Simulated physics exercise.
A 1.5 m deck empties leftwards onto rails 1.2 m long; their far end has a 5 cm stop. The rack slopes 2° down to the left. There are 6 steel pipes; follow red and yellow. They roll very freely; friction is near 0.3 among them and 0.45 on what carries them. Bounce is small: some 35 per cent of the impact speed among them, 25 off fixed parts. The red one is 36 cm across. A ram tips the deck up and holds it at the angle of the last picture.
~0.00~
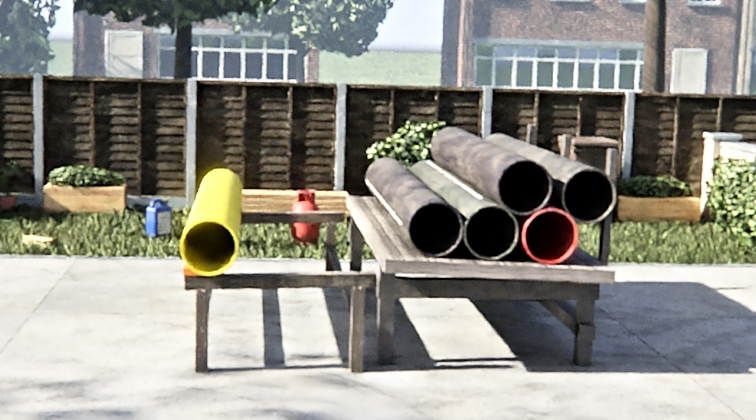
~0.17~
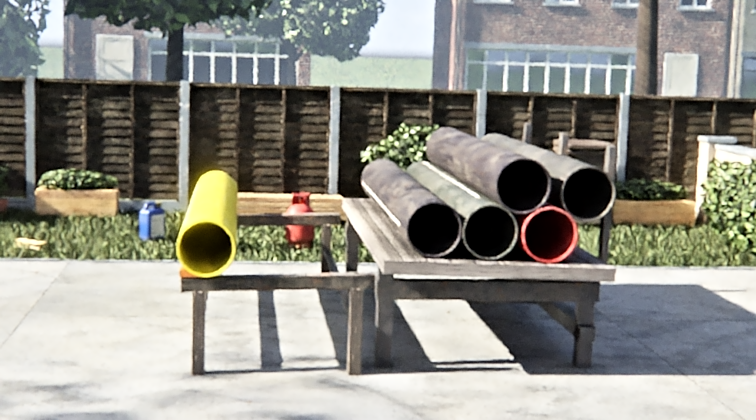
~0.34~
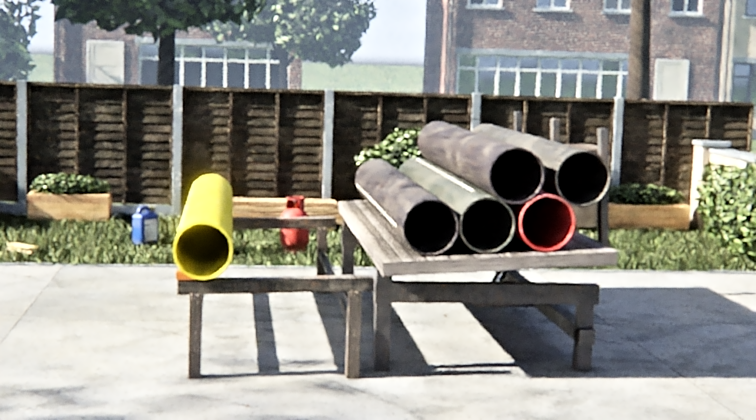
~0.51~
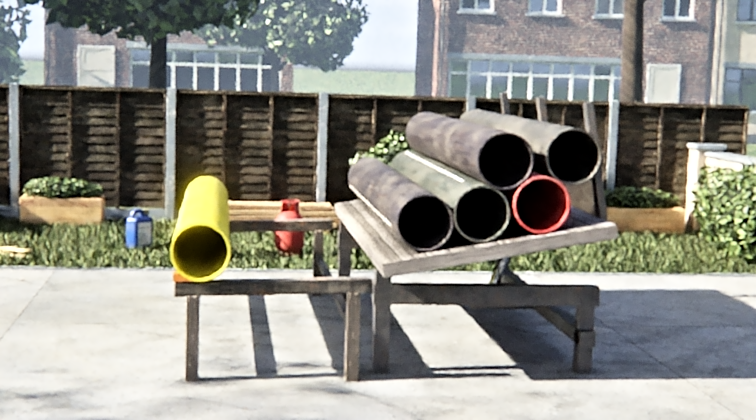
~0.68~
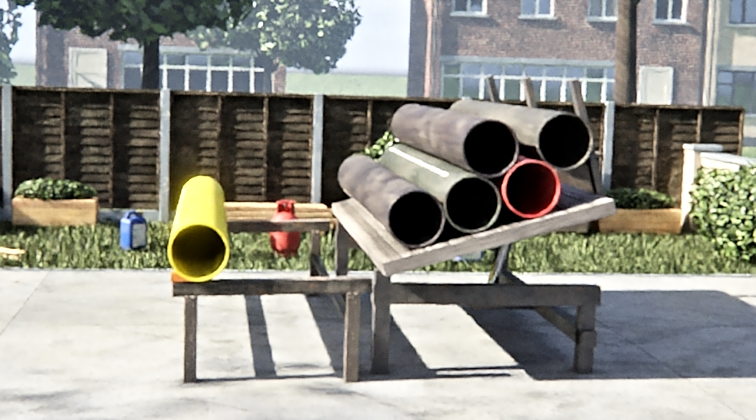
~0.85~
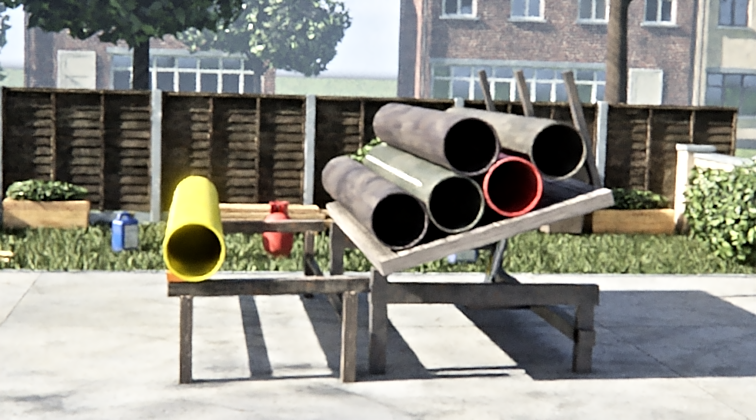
In a paved yard by a wooden fence, a yellow pipe lay on a low bench while the rack beside it tilted down to the left, its stacked dark pipes and red one shifting slightly left.
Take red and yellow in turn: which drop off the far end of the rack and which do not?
Red is held back. Yellow goes over the stop.
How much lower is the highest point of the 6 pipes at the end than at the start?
Roughly 40 cm.
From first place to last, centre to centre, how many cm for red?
About: Red 180.
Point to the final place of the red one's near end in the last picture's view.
Near (255, 250).
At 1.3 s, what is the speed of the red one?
Near 1.0 m/s.
After 1.3 s, red is on the deck, 45 cm from the hinge, rolling left; yellow is on the rack, 15 cm from the rack's far end; 0 of 6 over the stop.
After 1.7 s, red is on the rack, 120 cm from the rack's far end, rolling left; yellow is on the rack, 15 cm from the rack's far end, rolling left; 0 of 6 over the stop.
After 2.2 s, red is on the rack, 100 cm from the rack's far end, rolling left; yellow is over the stop and falling; 1 of 6 over the stop.
At rest (6.4 s), red is on the rack, 55 cm from the rack's far end; yellow is over the stop, on the ground; 3 of 6 over the stop.
